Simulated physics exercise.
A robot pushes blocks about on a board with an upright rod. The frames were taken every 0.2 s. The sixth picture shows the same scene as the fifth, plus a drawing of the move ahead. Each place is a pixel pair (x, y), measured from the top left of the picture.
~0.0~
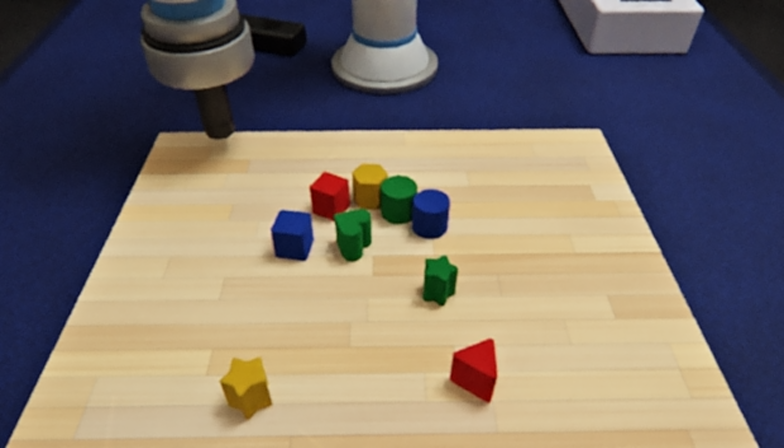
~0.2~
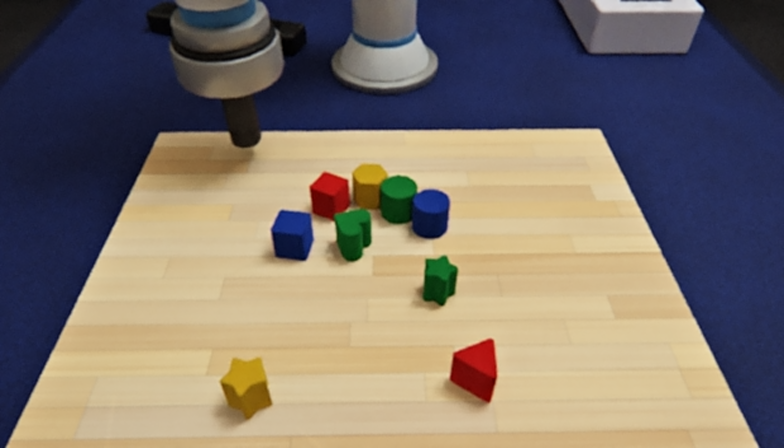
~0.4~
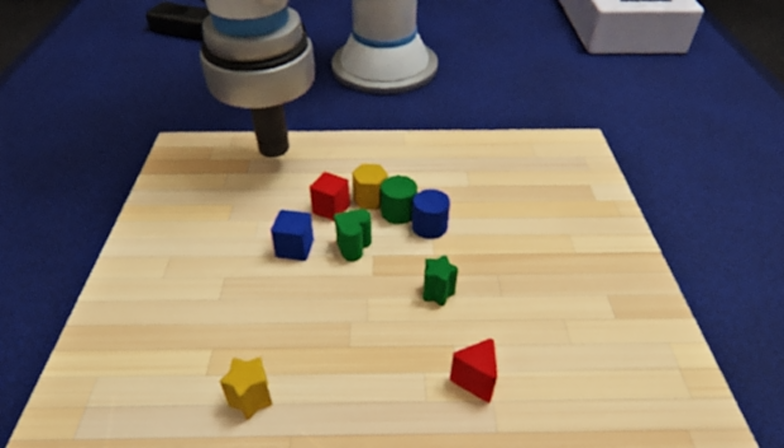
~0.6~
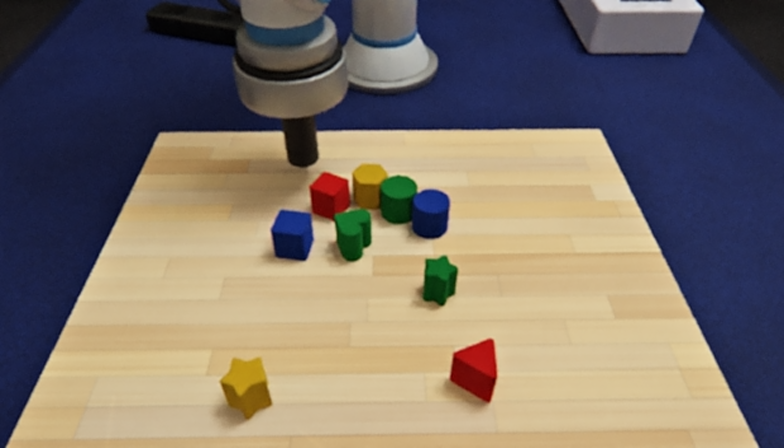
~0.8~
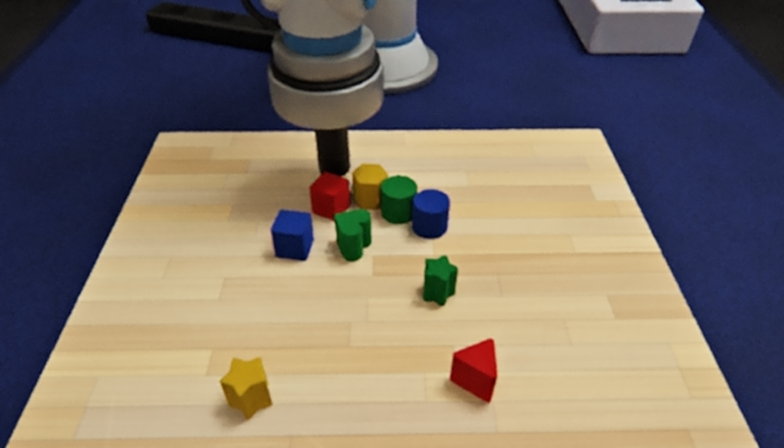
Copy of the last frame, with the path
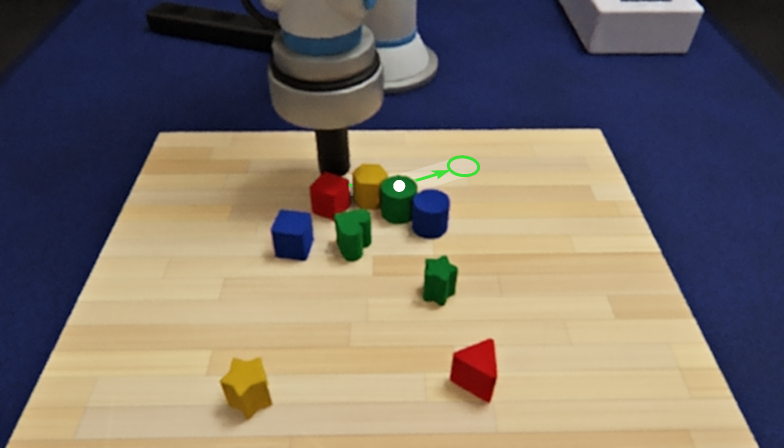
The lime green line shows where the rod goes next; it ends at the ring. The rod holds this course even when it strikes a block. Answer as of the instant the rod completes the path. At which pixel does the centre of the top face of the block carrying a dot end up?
Its top centre lands on (414, 201).
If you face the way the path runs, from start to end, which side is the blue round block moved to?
The answer is right.
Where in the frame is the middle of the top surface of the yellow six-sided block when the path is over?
It ends at (395, 181).
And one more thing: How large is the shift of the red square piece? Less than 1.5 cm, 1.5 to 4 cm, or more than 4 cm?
It moves only a bit, under 1.5 cm.
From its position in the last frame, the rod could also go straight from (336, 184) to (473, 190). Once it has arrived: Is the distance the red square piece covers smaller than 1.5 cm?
It seems so.
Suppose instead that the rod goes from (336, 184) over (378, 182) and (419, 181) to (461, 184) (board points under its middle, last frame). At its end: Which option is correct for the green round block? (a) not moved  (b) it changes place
I'll go with b - it changes place.
The drawn path runs from (336, 184) over (381, 186) and (425, 178) to (463, 166); the dot is on the green round block.
The first path, step by step. One third of the way, rod (382, 171); yellow six-sided block (392, 181), turned 60° clockwise; green round block (414, 201); blue round block (451, 209).
Two thirds of the way, rod (426, 163); yellow six-sided block (395, 181), turned 80° clockwise; green round block (414, 201); blue round block (451, 209).
At the end, rod (465, 152); red square piece not moved; yellow six-sided block (395, 181), turned 80° clockwise; green round block (414, 201); blue round block (451, 209).
